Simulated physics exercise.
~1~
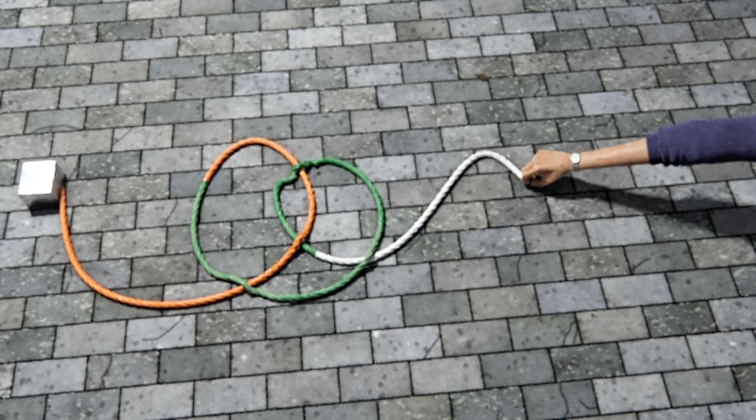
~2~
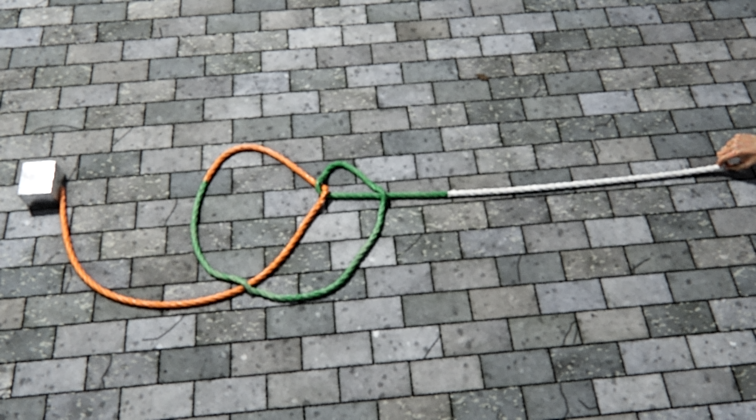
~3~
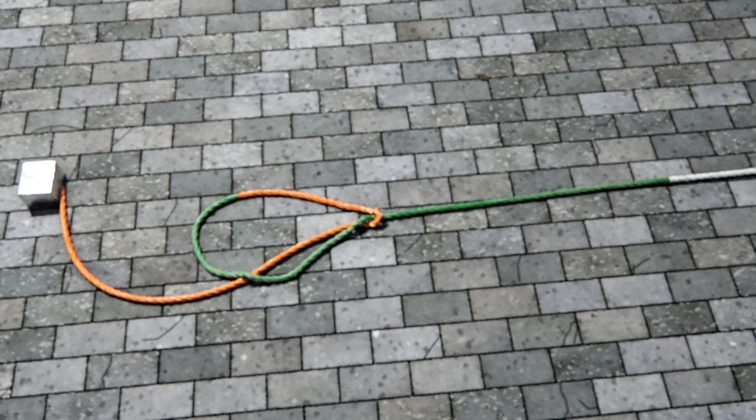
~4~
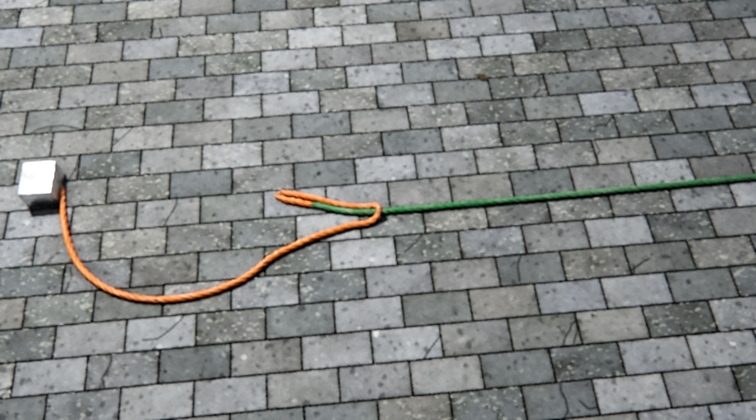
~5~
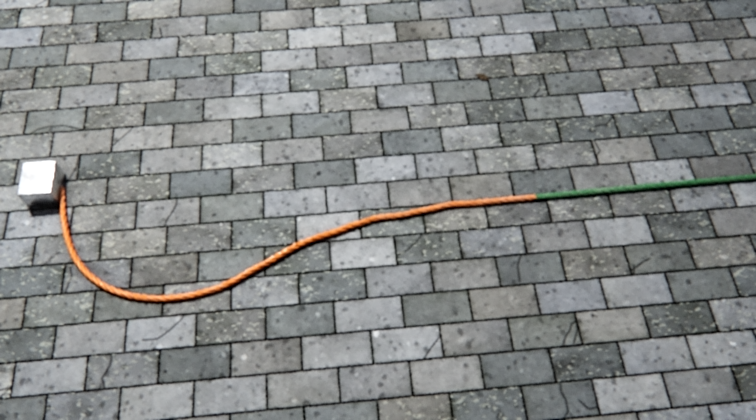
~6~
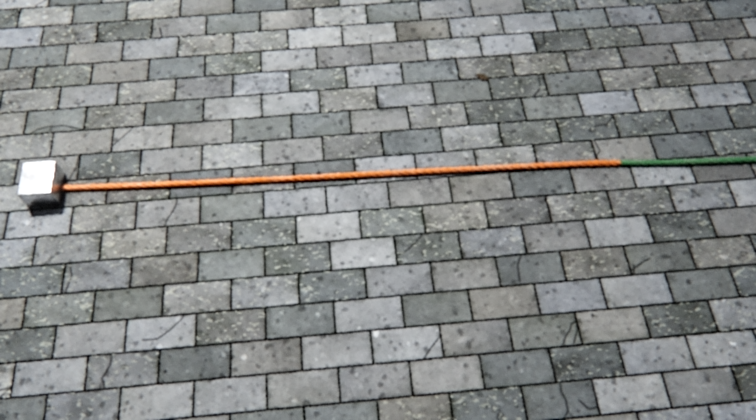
A looped orange, green and white rope is pulled right by hand until it straightens.
